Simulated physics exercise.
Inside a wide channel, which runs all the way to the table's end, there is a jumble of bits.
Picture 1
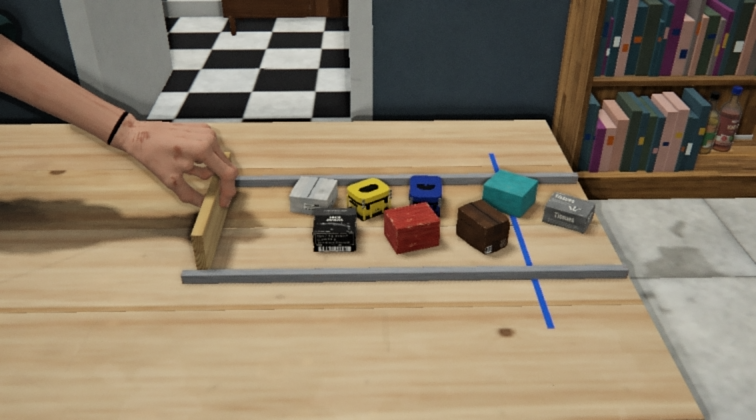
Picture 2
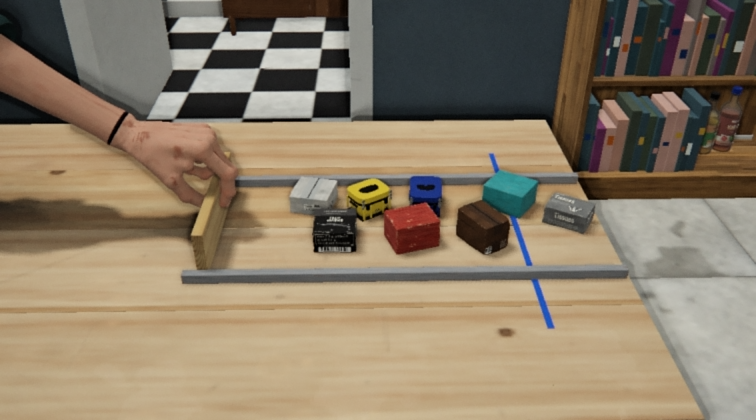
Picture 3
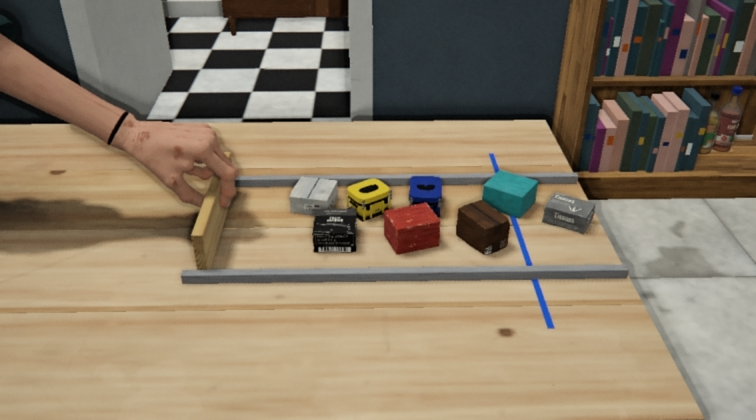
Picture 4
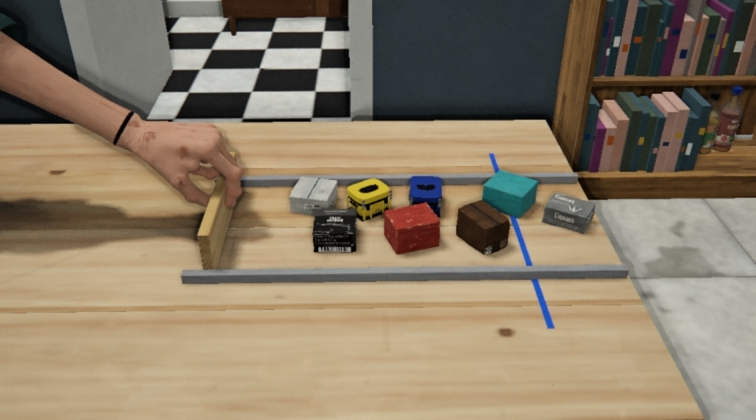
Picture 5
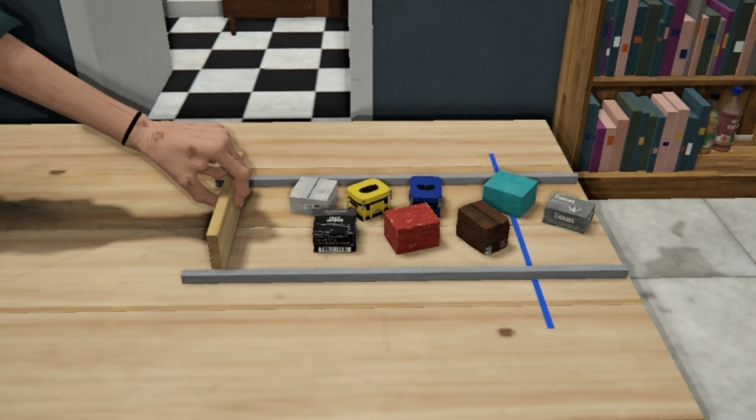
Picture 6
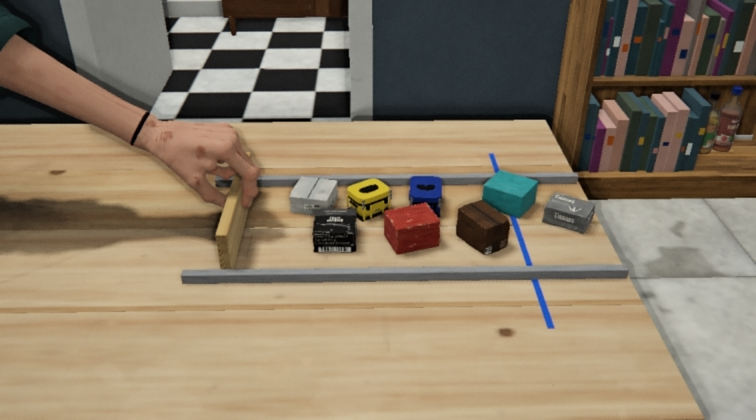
A hand slides a small wooden board slightly right, toward boxes lying between two rails.
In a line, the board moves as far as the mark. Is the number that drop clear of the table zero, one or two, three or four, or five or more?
It is three or four.
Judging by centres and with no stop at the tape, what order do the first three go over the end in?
First the grey box, then the turquoise block, then the brown box.
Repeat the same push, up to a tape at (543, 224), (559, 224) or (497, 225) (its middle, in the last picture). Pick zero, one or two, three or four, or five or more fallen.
Tape by tape, the falls would be: Five or more, then five or more, then either one or two.
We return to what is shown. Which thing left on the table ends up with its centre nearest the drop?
That would be the red block, the foremost.
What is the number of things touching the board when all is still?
At rest, 2 are in contact.
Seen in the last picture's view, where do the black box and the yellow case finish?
One is at about (542, 228), the other at about (566, 198).
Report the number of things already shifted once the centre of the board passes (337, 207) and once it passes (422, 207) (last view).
I get 4 at the one place and 8 at the other.
Early on, none off yet; grey box at rest near (569, 213); turquoise block at rest near (510, 194); brown box at rest near (483, 227).
Finally, the number that fall off is three or four; lost, blue case, brown box, turquoise block and grey box.
